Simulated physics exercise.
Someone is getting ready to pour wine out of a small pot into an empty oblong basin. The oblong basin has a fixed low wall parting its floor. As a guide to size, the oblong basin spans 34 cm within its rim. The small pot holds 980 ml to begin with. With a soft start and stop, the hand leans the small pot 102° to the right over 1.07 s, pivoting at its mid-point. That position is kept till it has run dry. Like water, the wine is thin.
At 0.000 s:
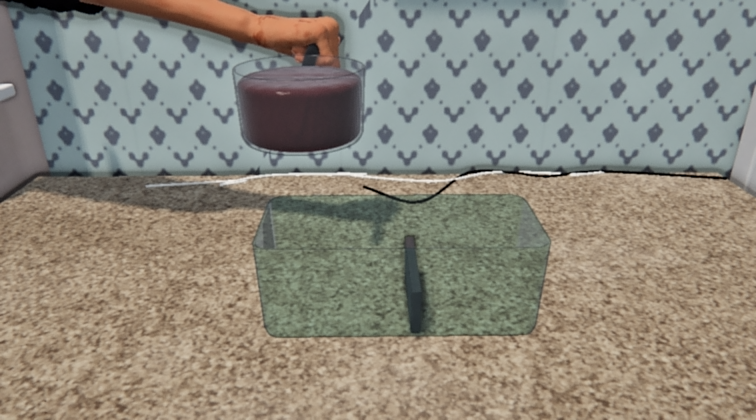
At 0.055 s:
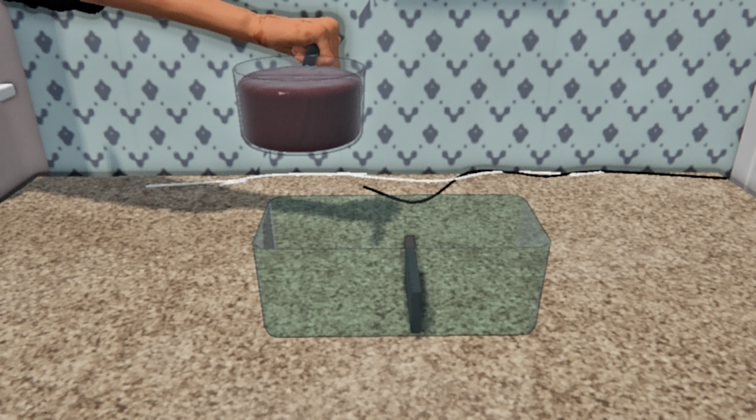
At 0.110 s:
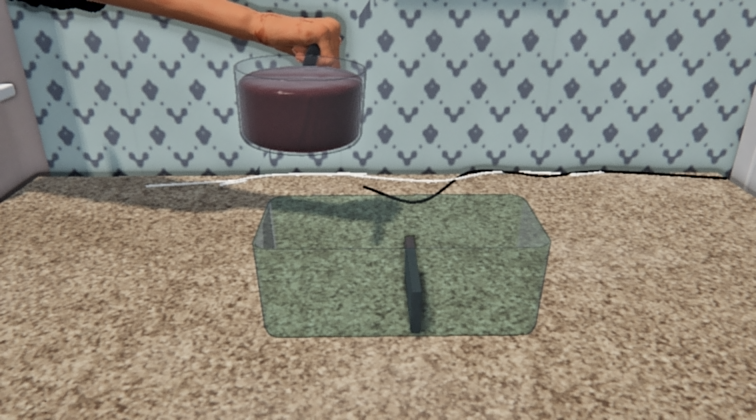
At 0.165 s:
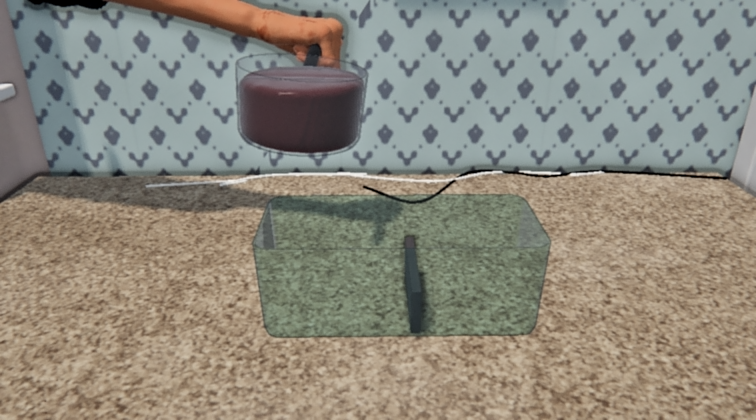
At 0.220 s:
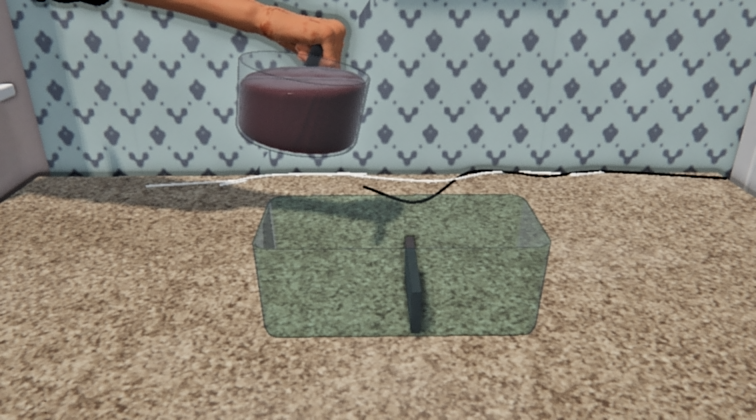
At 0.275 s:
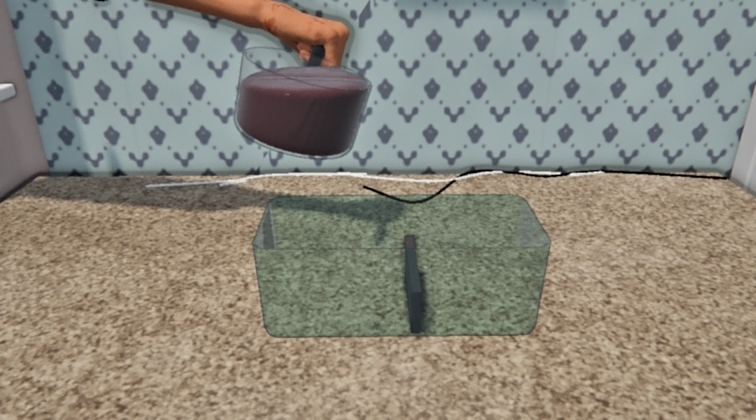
A hand reaching in from the upper left holds a clear, round pot of dark purplish-red liquid and leans it gradually to the right, the liquid's surface shifting against the glass. Below, a transparent greenish oblong basin with a dark upright piece near its middle rests on a speckled brown counter, with thin cords behind it. The fixed, slightly raised front view also shows pale blue patterned wallpaper.
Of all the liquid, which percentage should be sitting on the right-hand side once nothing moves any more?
Around 65 per cent should be sitting there.
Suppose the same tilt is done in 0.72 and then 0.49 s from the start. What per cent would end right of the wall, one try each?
The first try gives 55 percent and the second 40 percent.
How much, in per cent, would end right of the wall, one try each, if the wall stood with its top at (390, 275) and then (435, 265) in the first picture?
Respectively 80 and 40 %.
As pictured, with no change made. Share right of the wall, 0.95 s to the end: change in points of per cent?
The right part gains close to 1 per cent.
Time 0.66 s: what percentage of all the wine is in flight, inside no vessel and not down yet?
It comes to roughly 32 per cent.
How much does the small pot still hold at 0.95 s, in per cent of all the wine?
I reckon near 12 per cent still sits there.
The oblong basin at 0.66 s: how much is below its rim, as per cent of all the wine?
I'd estimate some 14 percent of the liquid.
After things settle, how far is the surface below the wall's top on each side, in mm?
Left roughly 48 mm; right roughly 30 mm.
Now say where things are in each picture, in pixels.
In the first frame, it leans 0°; its right rim is at (364, 69); the wine meets the walls at (239, 77) and (362, 77); the oblong basin's rim runs from (262, 222) to (537, 220); the wall's top is at (413, 263).
In the second frame, it leans 1°; its right rim is at (364, 69); the wine meets the walls at (240, 77) and (362, 78).
In the third frame, it leans 3°; its right rim is at (365, 72); the wine meets the walls at (240, 77) and (363, 78).
In the fourth frame, it leans 6°; its right rim is at (367, 75); the wine meets the walls at (242, 77) and (364, 79).
In the fifth frame, it leans 10°; its right rim is at (369, 81); the wine meets the walls at (242, 78) and (366, 79).
In the sixth frame, it leans 16°; its right rim is at (371, 87); the wine meets the walls at (243, 79) and (370, 80).
By 0.66 s the tilt is 70° and 54 per cent is still to pour, 2 is left of the wall and 13 right of it.
By 0.95 s the tilt is 99° and 11 per cent is still to pour, 14 is left of the wall and 64 right of it.
By 1.25 s the tilt is 102° and 1 per cent is still to pour, 31 is left of the wall and 65 right of it.
By 1.57 s the tilt is 102° and 0 per cent is still to pour, 34 is left of the wall and 65 right of it.
At rest 34 per cent lies left of the wall, 65 right of it and 1 outside.
